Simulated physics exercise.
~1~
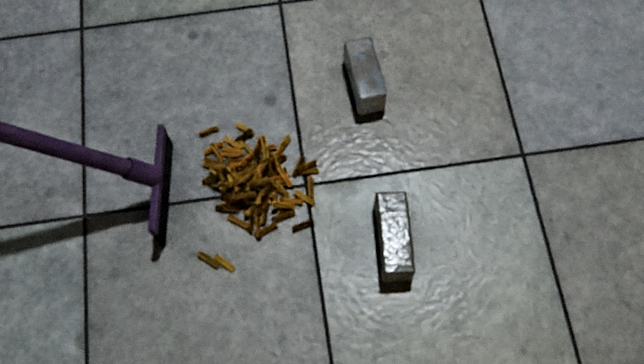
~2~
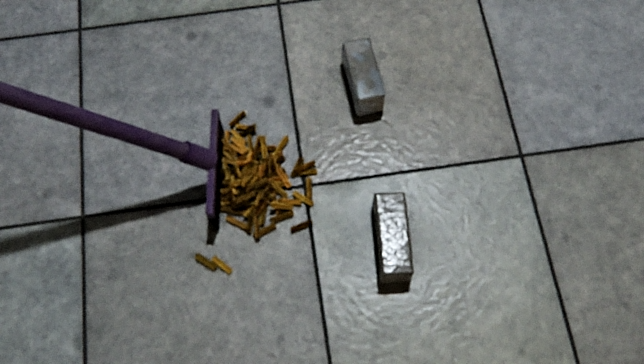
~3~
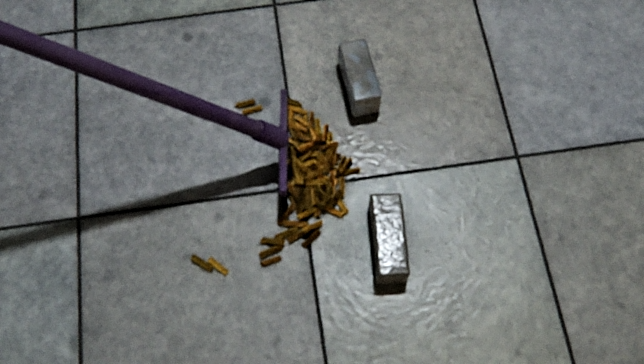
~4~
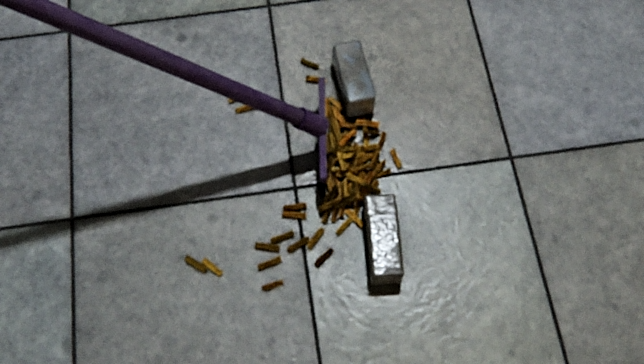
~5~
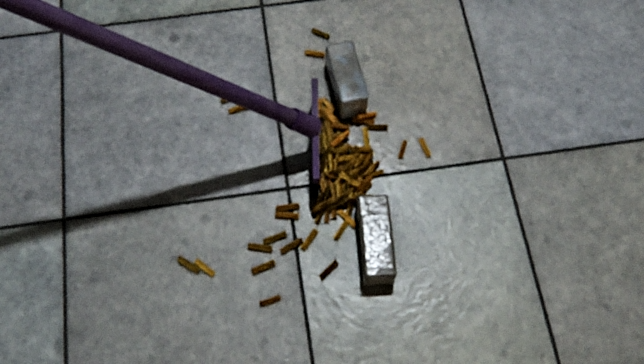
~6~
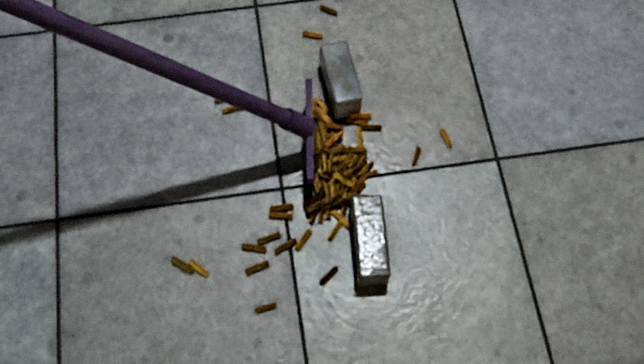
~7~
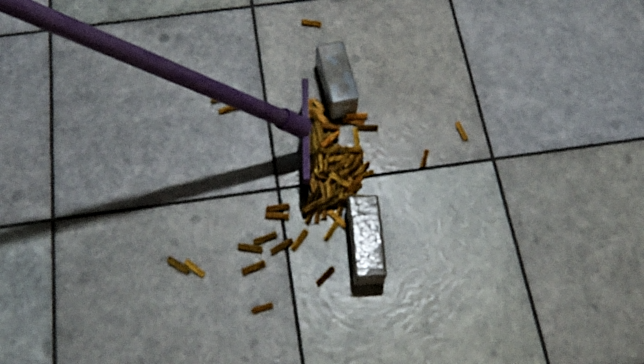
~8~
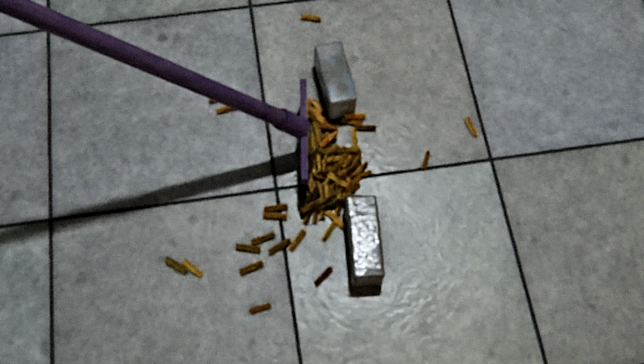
A purple squeegee pushing spilt dry pasta right across grey tiles, then stopping with most pieces jammed before two metallic blocks.
